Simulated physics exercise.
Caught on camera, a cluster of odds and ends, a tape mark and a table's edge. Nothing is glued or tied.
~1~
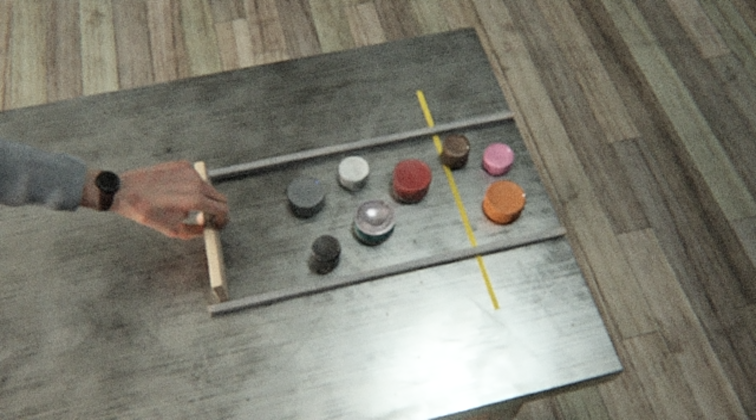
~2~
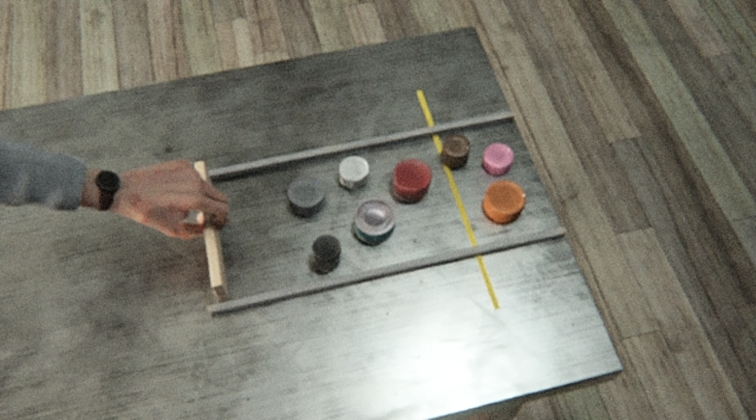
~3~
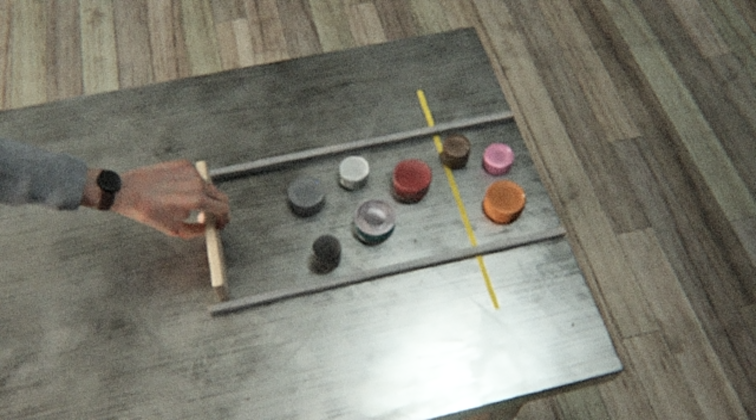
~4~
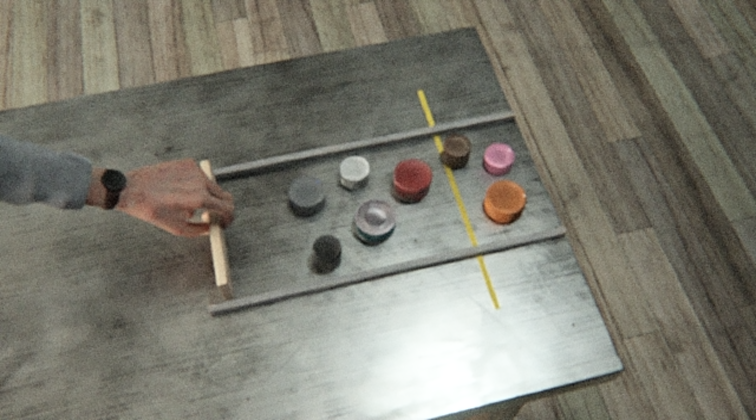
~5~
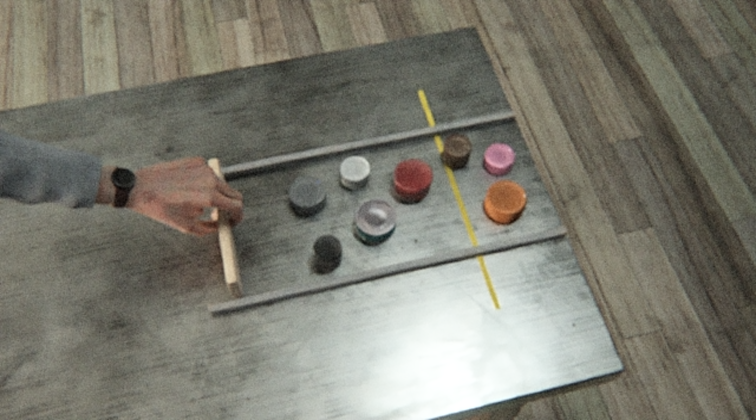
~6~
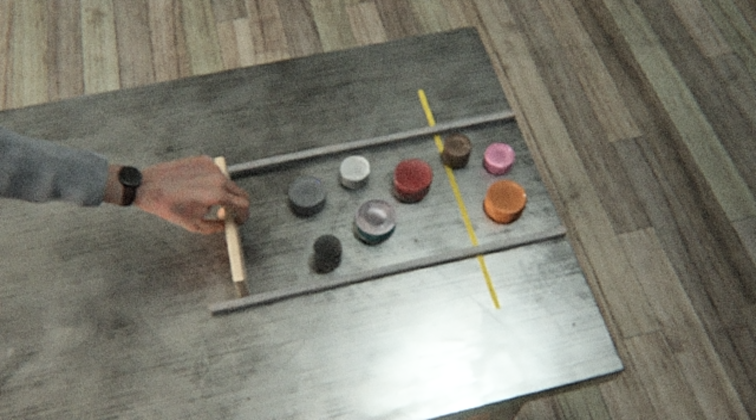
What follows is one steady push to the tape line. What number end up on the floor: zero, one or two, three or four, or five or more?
The number that fall off is zero.
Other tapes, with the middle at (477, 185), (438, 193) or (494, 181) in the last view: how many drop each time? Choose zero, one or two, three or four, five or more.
The falls would be one to two; zero; just one or two.
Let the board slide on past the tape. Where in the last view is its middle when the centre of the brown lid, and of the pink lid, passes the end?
At (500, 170) for the brown lid; at (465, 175) for the pink lid.
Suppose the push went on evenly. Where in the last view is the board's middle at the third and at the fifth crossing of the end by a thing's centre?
Its middle is around (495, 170) and later (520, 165).
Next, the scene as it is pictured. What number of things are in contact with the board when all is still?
It touches 4.
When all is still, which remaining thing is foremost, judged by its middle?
Foremost is the pink lid.
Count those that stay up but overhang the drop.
The number is 1.
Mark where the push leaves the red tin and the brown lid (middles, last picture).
About (504, 169), and the other about (482, 141).
Soon after, none off yet; pink lid at rest near (499, 159); orange lid at rest near (505, 201); brown lid at rest near (457, 151).
In the end, the number that fall off is zero.
